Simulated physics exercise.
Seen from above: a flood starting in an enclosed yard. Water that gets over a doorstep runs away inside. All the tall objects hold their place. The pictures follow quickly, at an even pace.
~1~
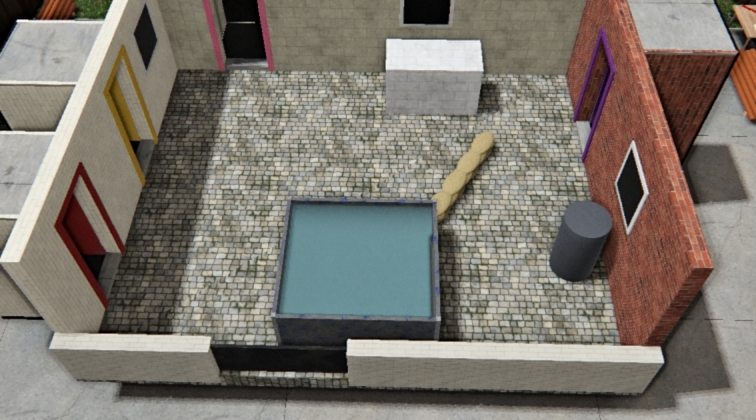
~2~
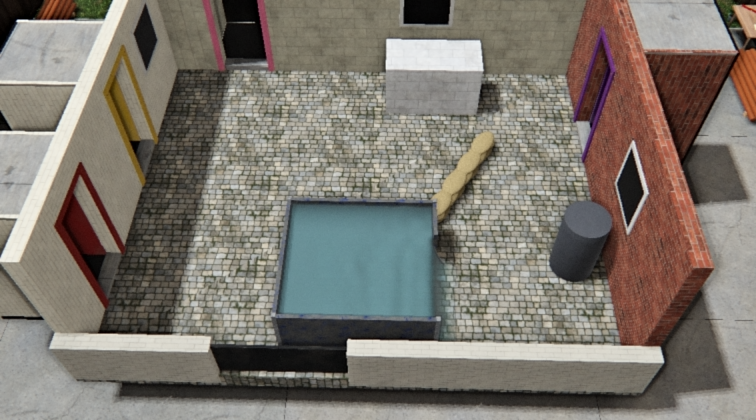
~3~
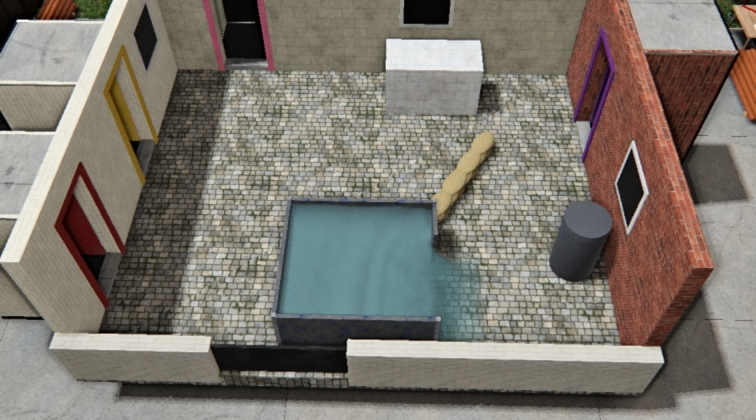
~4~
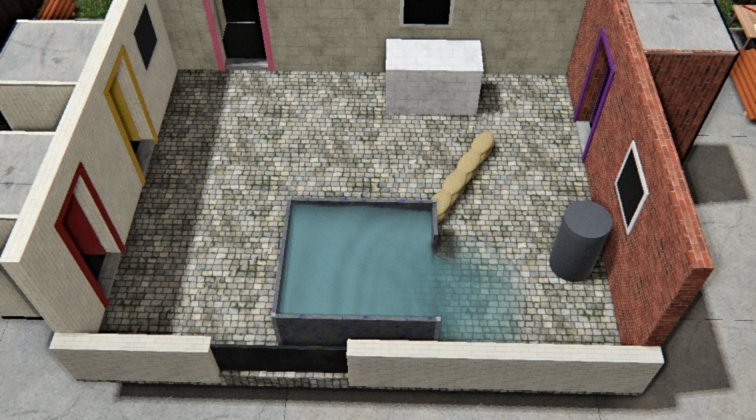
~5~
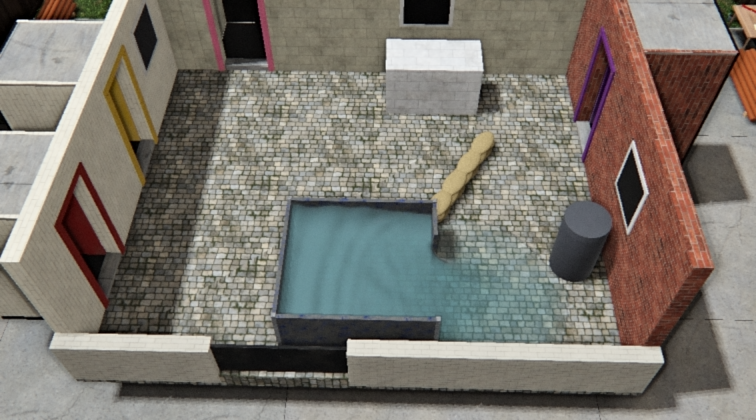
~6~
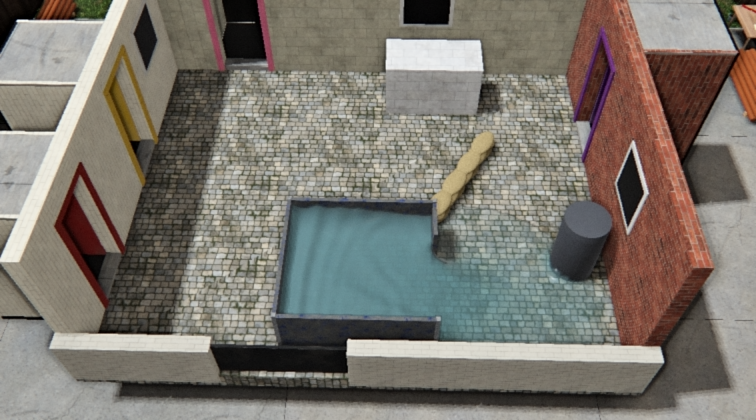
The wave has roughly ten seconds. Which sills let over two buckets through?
One by one: The red door stays under that; the pink door stays under that; the yellow door stays under that; the purple door takes more than that.
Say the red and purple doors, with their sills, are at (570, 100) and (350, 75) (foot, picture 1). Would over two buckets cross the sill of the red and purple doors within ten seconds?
In short: The red one floods, the purple one is under.
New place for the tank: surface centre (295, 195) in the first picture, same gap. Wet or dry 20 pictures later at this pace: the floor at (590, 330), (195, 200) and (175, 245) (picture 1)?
As listed: Under water, not flooded, free of water.
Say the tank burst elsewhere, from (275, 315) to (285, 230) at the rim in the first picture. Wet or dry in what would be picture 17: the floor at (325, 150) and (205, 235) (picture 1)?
In turn: Clear, awash.
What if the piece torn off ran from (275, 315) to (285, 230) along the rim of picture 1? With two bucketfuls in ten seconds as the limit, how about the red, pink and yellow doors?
One by one: Red door passes that mark, pink door goes over, yellow door keeps below it.
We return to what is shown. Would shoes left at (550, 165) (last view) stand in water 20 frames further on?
Answer: Under water.
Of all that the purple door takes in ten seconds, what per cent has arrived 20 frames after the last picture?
Some 5 per cent.
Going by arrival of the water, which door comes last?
I say the yellow one.
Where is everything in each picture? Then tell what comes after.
The first frame shows still water in the open tank at (359, 258).
In the second frame, water pours out at (433, 294) and has run to (444, 263).
In the third frame, the front is at (474, 263), out from the gap at (433, 295).
In the fourth frame, water pours out at (432, 297) and has run to (520, 283).
In the fifth frame, water pours out at (432, 297) and has run to (558, 284).
In the sixth frame, the front is at (602, 295), out from the gap at (432, 297).
A moment on, water covers 20 % of the floor; the red door not reached, the pink door not reached, the yellow door not reached, the purple door not reached.
Next, water covers 20 % of the floor; the red door not reached, the pink door not reached, the yellow door not reached, the purple door wet at the sill, nothing in.
Then, water covers 35 % of the floor; the red door not reached, the pink door not reached, the yellow door not reached, the purple door under two buckets in.
Later, water covers 50 % of the floor; the red door wet at the sill, nothing in, the pink door wet at the sill, nothing in, the yellow door not reached, the purple door over two buckets in.
In the end, water covers 95 % of the floor; the red door under two buckets in, the pink door wet at the sill, nothing in, the yellow door wet at the sill, nothing in, the purple door far over two buckets in.
